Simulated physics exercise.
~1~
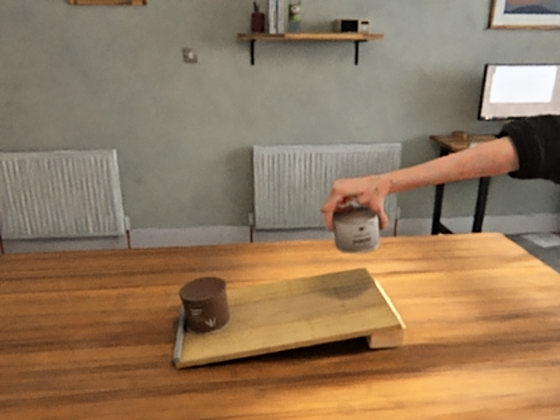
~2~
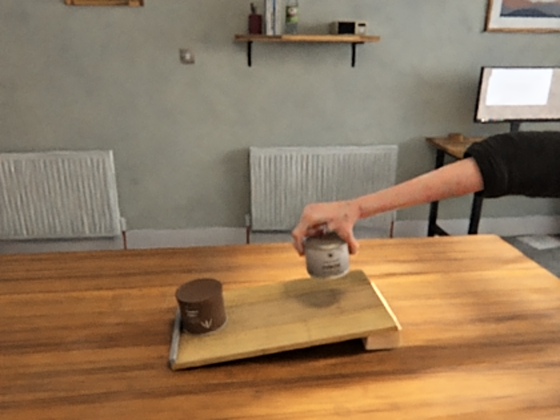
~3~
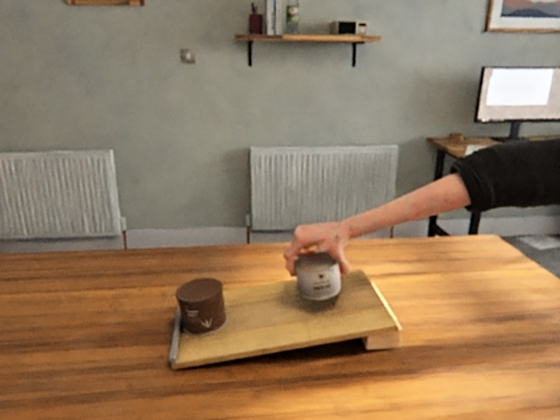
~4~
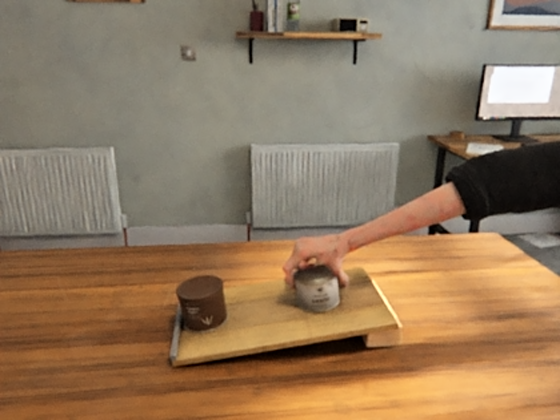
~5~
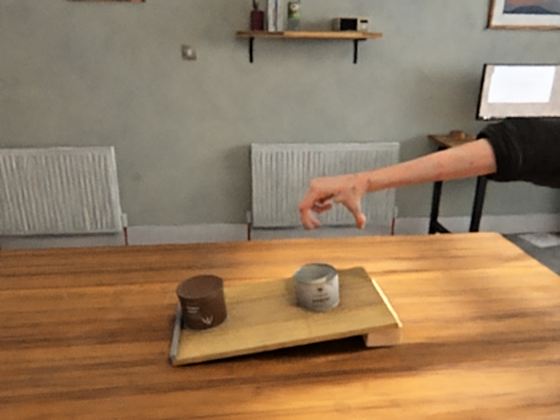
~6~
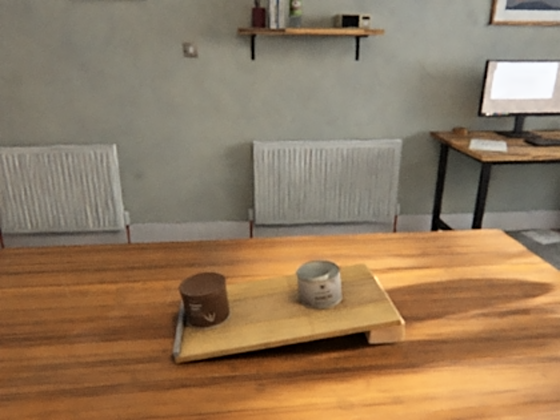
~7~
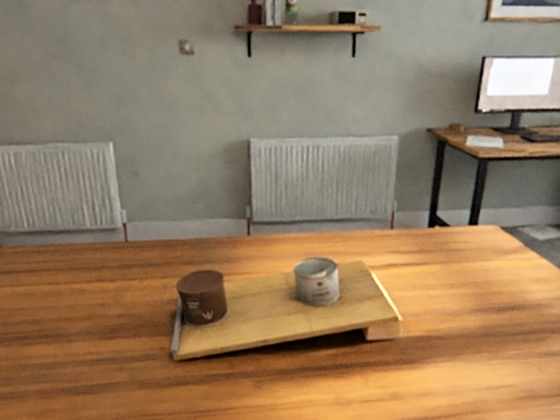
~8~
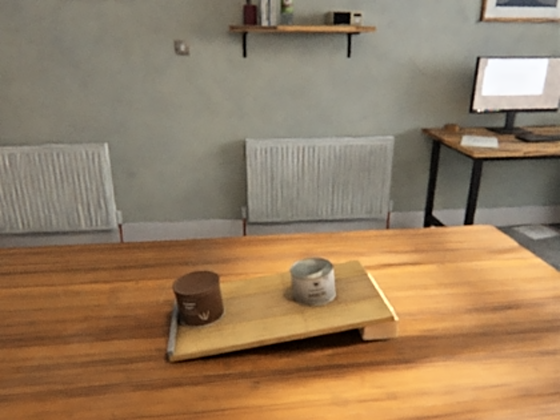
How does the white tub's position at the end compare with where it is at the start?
At the start the white tub is held in the air above the right part of the board. At the end it rests on the sloping board, lower and a little further left, to the right of the brown tub.
A white tub, gripped from above by a hand reaching in from the right, hangs over a pale wooden board on a wooden table, seen from across the tabletop by a slightly swaying camera. The board slopes gently down to the left, its right end raised on a block, and a brown tub stands at its lower left end. Behind are a grey-green wall, two radiators, a shelf and a desk with a screen. The hand lowers the white tub leftward onto the board, lets go and withdraws. Both tubs stay still where they are to the end.
